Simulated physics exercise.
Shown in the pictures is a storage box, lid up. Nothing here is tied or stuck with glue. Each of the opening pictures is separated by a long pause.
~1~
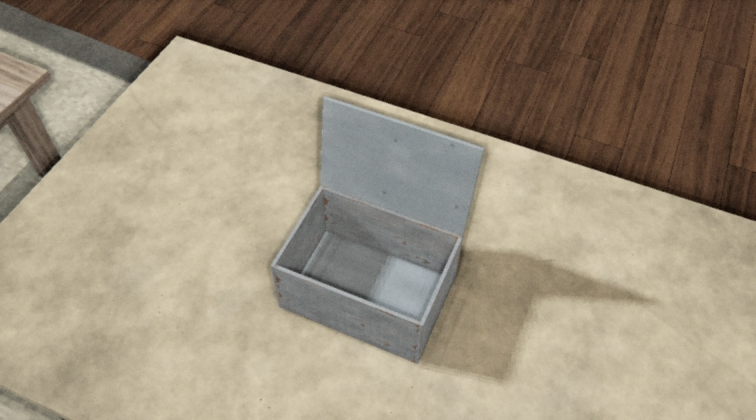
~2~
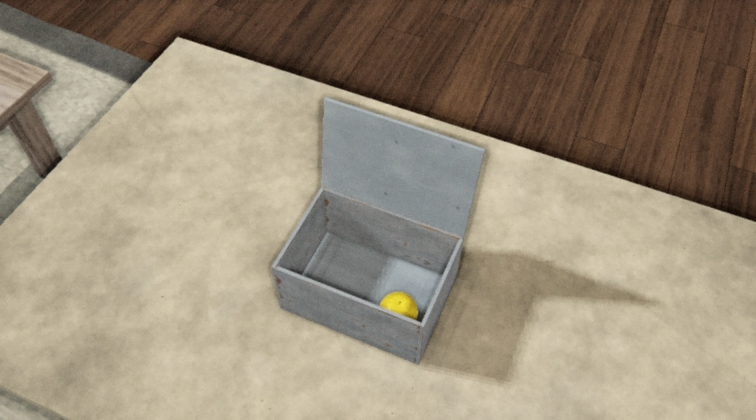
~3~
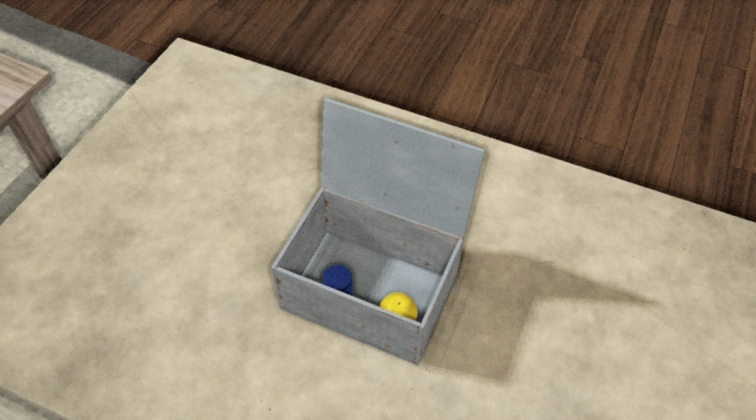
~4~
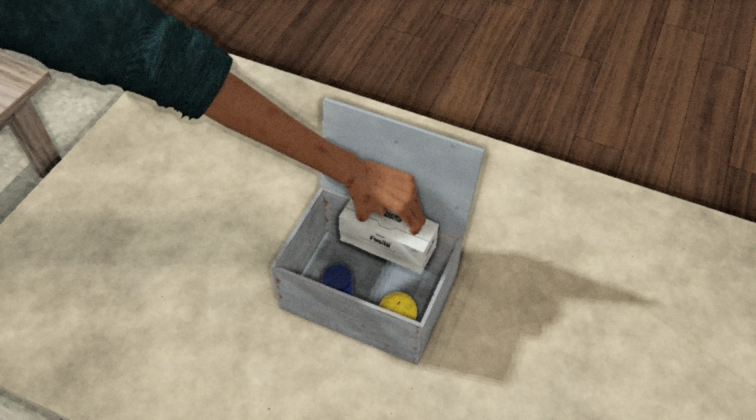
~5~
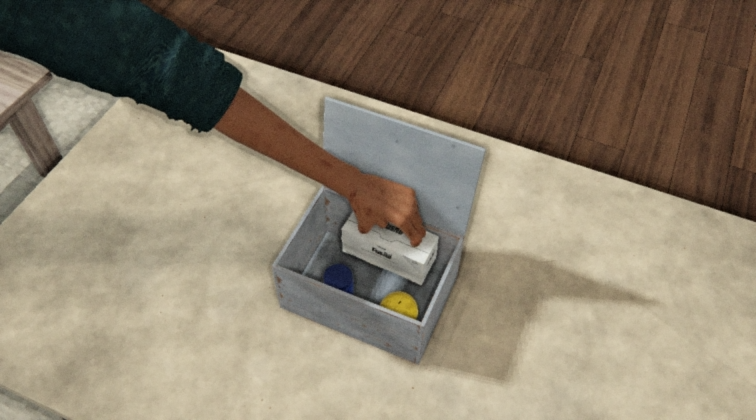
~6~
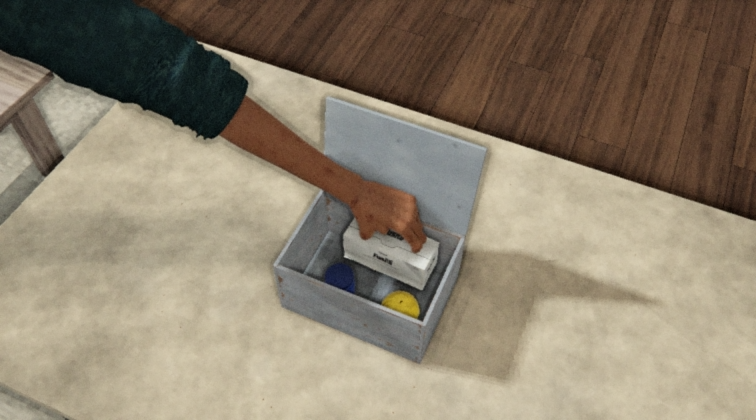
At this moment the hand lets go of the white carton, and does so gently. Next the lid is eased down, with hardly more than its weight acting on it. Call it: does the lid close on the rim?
My call is that it closes.
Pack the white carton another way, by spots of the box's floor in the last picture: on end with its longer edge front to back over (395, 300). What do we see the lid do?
Put it in like that and the lid gets all the way down.
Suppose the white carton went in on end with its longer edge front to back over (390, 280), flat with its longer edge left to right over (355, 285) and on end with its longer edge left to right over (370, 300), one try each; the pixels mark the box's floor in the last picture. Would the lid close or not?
1: Open. 2: Closed. 3: Closed.
Then, 1.20 s past the last view, lid starting down; white carton displaced a little near (397, 266); yellow apple displaced a little.
Then, 1.80 s past the last view, lid 42° above the rim; white carton displaced a little near (397, 266); yellow apple displaced a little.
Finally, lid shut; moved from the start, white carton; the other 2 still in place. Final places as the last picture's camera would see them, white carton near (397, 266).
